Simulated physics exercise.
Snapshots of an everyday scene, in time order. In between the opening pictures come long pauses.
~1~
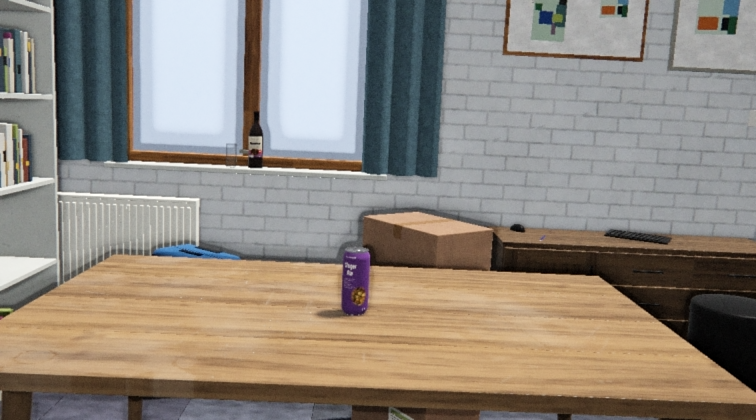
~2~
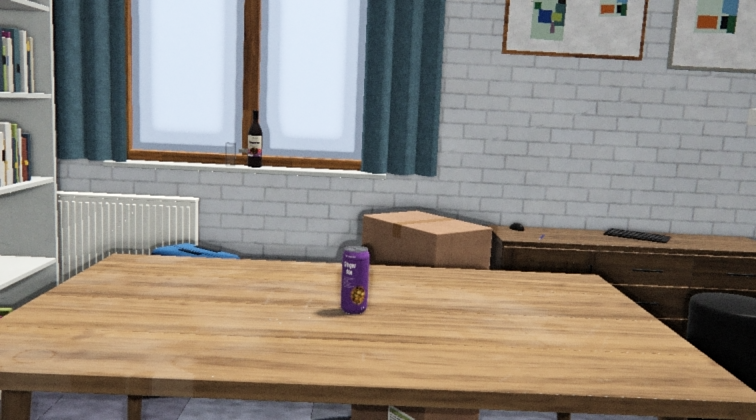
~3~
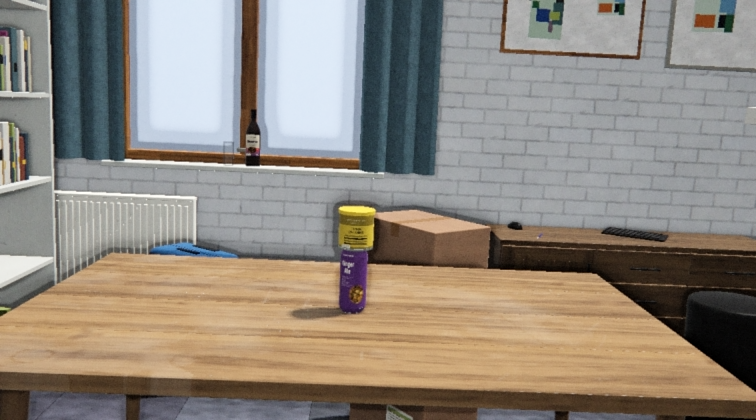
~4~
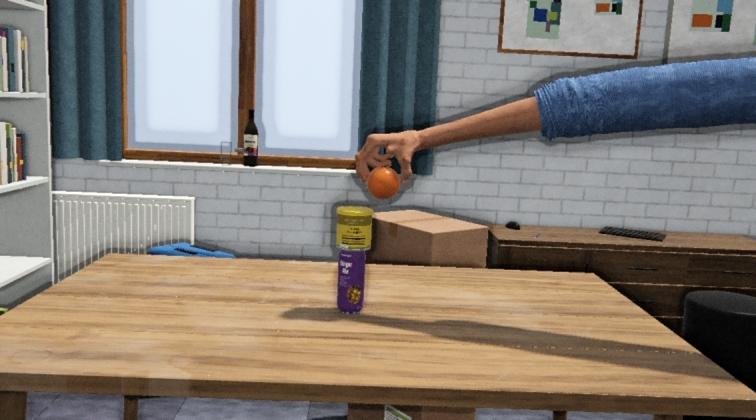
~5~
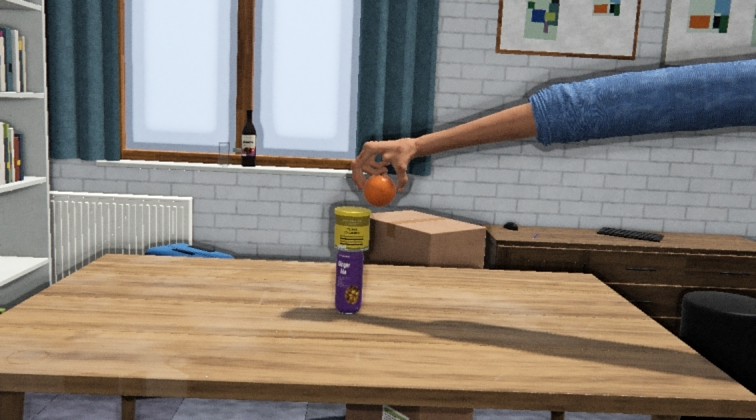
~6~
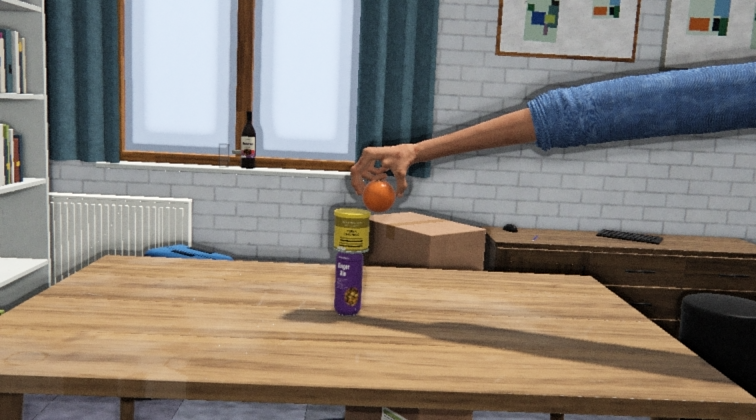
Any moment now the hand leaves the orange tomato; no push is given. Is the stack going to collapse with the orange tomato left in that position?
Most likely the pile fails.
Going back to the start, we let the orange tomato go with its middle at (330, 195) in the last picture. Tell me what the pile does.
Then it comes apart.
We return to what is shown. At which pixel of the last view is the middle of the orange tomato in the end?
I'd point to roughly (412, 300).
Then, 0.40 s past the last view, orange tomato now fallen.
Then, 0.60 s past the last view, things are still on the move.
Finally, fallen, orange tomato; the other 2 still in place. Final places as the last picture's camera would see them, orange tomato near (411, 300). The pile loses its balance.
